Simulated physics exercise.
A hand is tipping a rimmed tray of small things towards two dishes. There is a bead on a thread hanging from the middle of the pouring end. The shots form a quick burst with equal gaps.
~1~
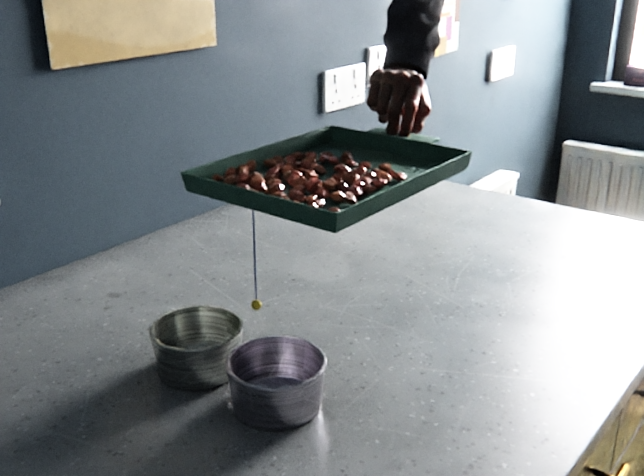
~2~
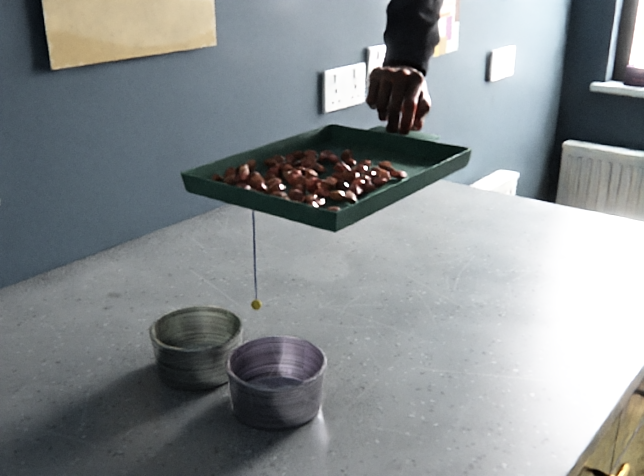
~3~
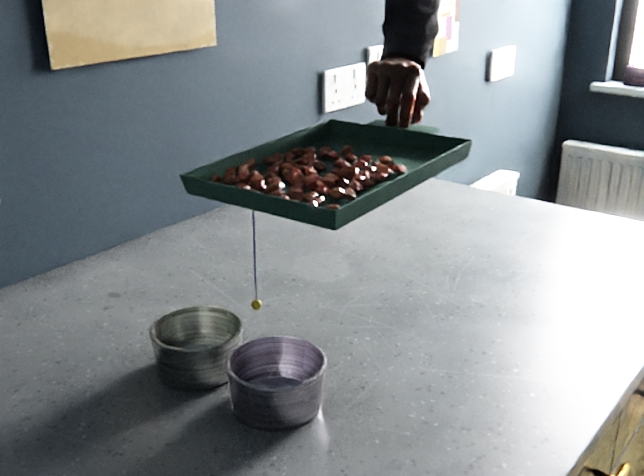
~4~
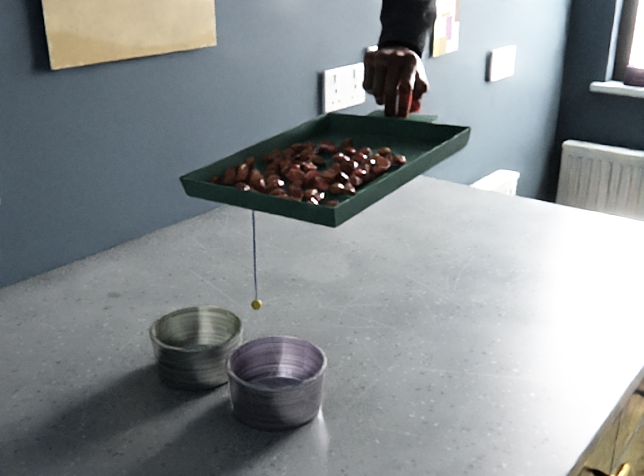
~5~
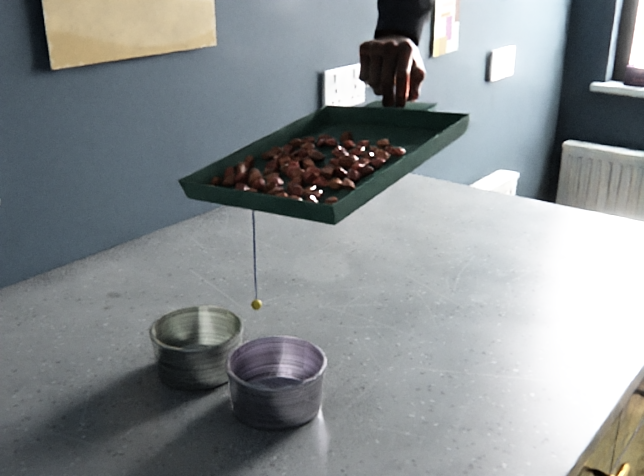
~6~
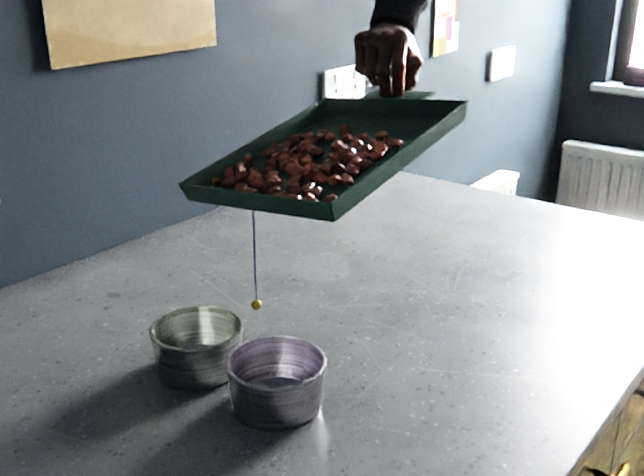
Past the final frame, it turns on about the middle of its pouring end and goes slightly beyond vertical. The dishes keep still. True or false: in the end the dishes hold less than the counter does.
True.
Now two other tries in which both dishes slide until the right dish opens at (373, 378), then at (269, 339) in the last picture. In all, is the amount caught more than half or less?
The pair would catch the lesser share the first time and the greater share the second time.
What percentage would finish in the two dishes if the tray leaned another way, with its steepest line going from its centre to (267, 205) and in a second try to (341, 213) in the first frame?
Around 70 percent for the first aim and around 20 percent for the second.
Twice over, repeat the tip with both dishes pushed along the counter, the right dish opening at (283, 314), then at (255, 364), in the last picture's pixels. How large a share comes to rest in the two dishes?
Close to 40 in a hundred, then close to 20 in a hundred.
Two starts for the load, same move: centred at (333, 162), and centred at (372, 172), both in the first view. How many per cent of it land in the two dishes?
In order, about 10 and 30 in a hundred.
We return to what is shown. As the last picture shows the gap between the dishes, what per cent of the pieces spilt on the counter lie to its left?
I'd put it at around 90 per cent.
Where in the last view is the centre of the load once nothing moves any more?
Centre at rest, last view: Approx. (179, 339).
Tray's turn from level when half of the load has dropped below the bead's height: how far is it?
That happens at close to 95 degrees.
Shortly afterwards, tray tipped steeply; the whole lot on the tray.
Next, tray tipped right over; near half on the tray; a little in the left dish; near a quarter outside both; near a quarter in the air.
Some moments later, tray tipped past a quarter turn; near a quarter in the left dish; the bulk outside both.
In the end, tray tipped past a quarter turn; none at all in the right dish; near a quarter in the left dish; the bulk outside both.
